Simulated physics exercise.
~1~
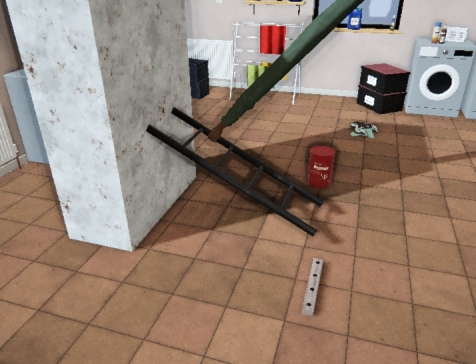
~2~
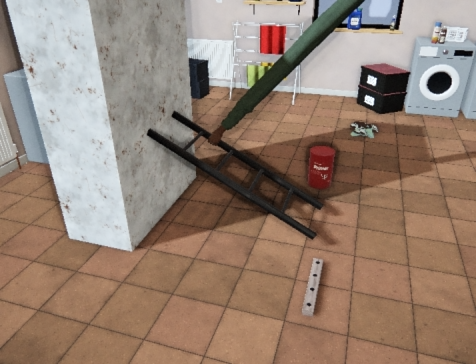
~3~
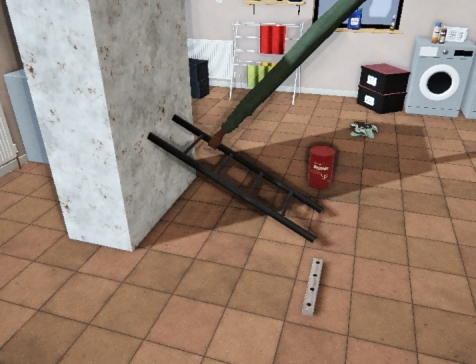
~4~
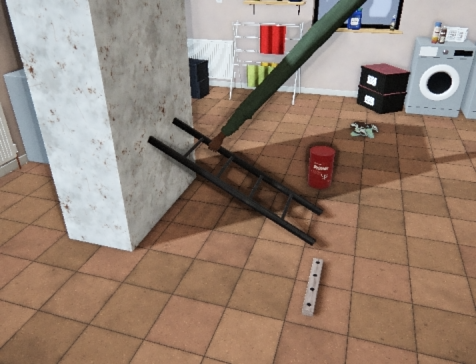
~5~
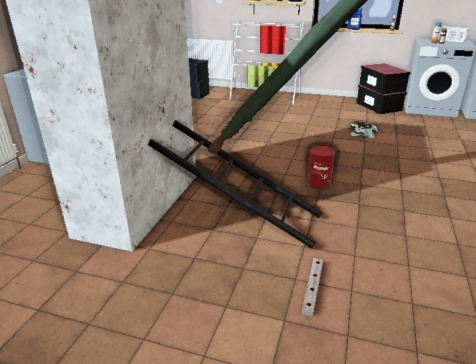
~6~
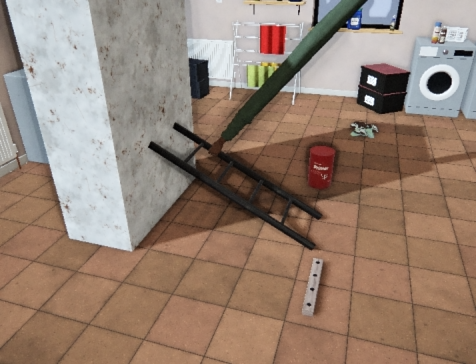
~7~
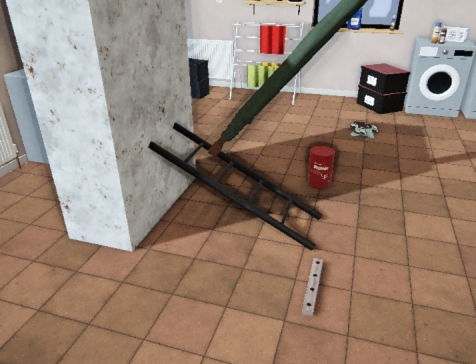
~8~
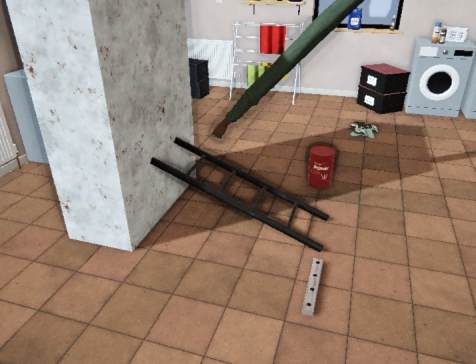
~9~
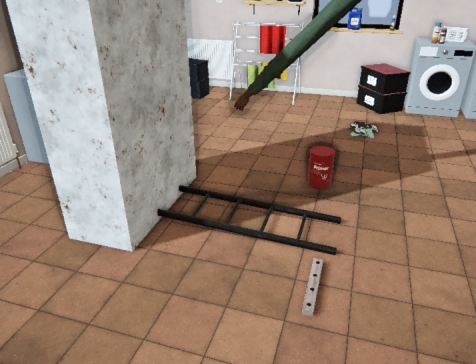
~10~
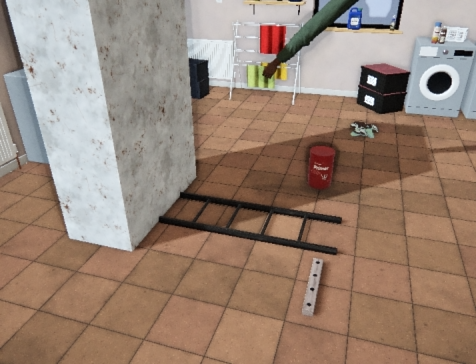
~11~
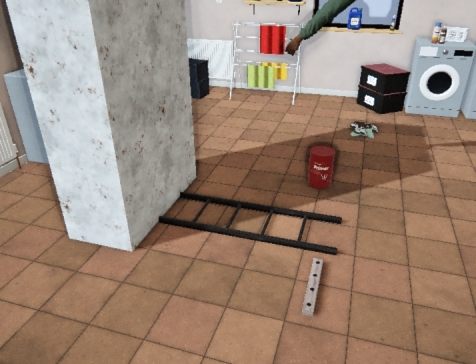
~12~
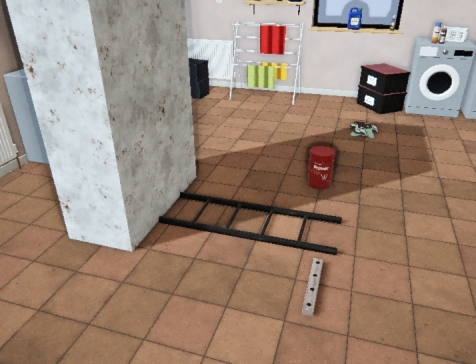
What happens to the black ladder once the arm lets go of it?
The black ladder slips down from its leaning position and ends up lying flat on the tiled floor, with one end by the base of the pillar.
